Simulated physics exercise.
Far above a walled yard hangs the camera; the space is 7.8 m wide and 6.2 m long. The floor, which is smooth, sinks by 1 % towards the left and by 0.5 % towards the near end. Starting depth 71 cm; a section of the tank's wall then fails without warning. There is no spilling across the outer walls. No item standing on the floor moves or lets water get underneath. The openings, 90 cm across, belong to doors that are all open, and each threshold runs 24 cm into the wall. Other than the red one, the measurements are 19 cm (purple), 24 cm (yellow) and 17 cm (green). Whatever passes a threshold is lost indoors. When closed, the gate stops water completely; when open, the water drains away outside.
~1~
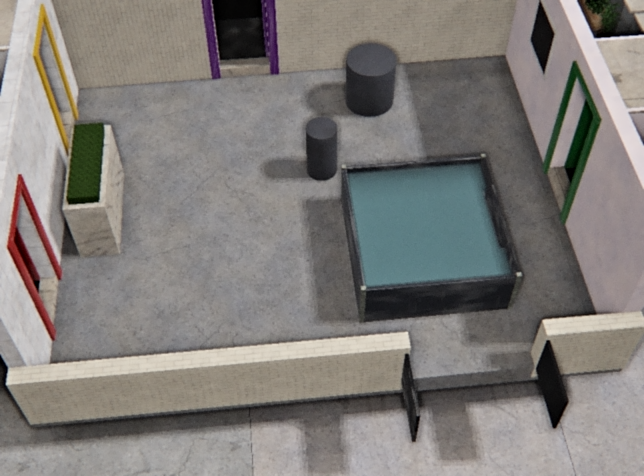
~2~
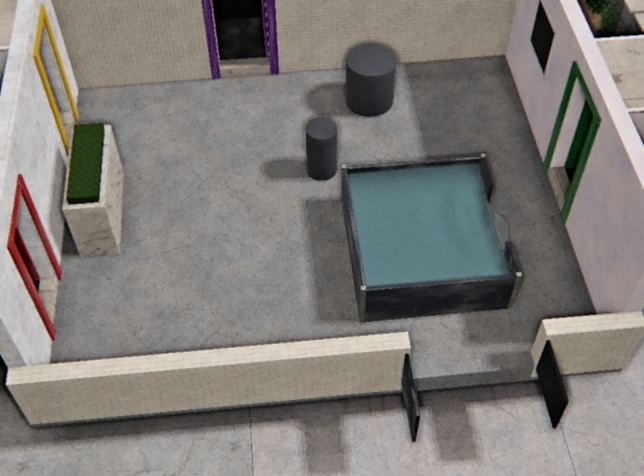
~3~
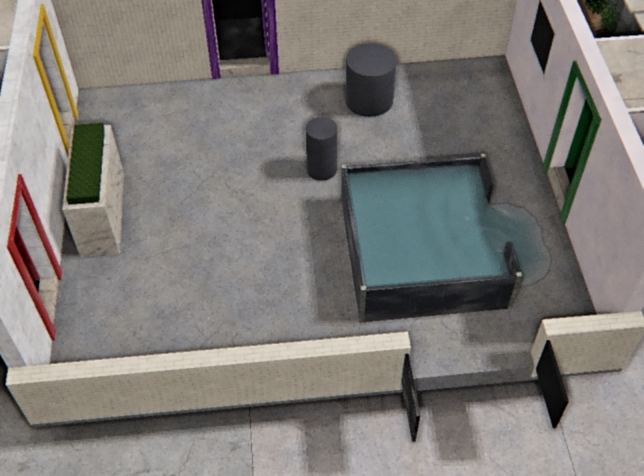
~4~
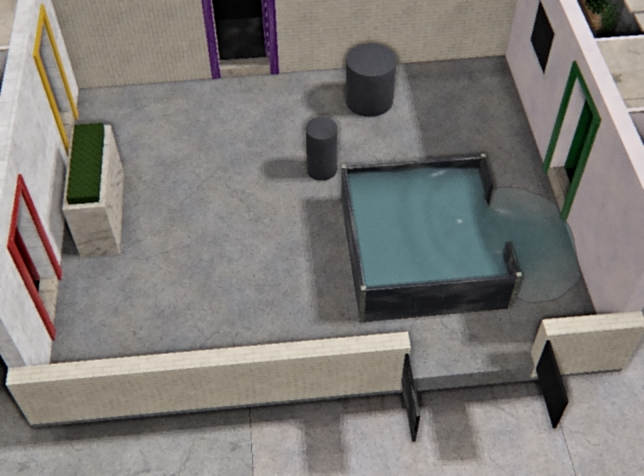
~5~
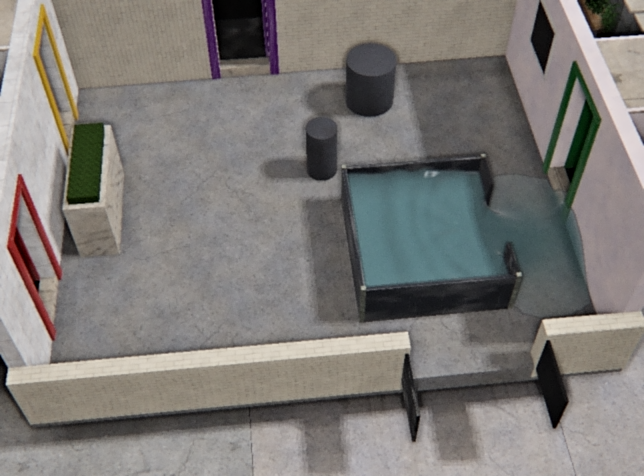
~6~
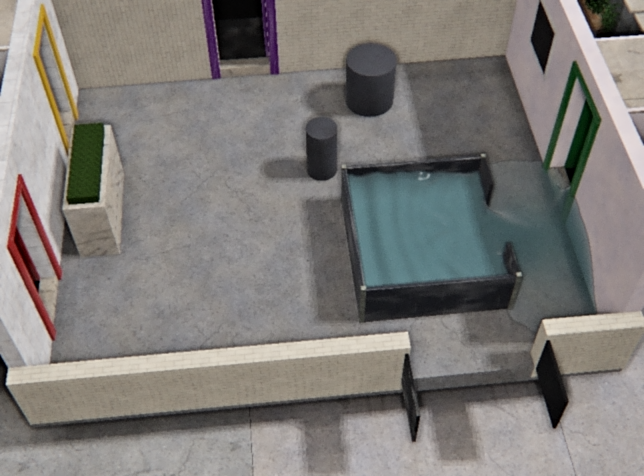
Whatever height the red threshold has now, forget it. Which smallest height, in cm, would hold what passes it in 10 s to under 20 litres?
It would have to be roughly 8.5 cm high.
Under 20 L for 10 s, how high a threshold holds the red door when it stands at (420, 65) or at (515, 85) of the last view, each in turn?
About 12.5 cm for the first and 7.5 cm for the second.
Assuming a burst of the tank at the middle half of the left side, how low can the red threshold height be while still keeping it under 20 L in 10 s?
I'd say close to 24 cm.
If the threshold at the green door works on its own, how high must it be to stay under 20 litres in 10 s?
For green, a step near 32 cm.
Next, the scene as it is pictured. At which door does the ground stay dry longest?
It's the yellow one.
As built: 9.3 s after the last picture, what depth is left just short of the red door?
You'd measure close to 8.5 cm there.
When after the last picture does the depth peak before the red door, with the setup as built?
The level tops out near 4.5 seconds.
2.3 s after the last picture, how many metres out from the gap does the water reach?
Close to 4.6 metres, I'd say.
Then, 0.7 s after the last picture water covers 10 % of the floor, deepest (54 cm) near (604, 344); it has not reached the red door.
Then, 2.3 s after the last picture water covers 35 % of the floor, deepest (34 cm) near (604, 344); it has not reached the red door.
Then, 9.3 s after the last picture water covers 90 % of the floor, deepest (12 cm) near (79, 91); 9 cm at the red door, 4 litres in over its 11 cm threshold.
At the red door as built, the water peaked near 13 cm, 4.7 s after the last picture.
With a threshold of 7 cm, 41 litres would have come in within the 10 s; with 10 cm, 9 litres. So under 20 litres takes about 8.5 cm.
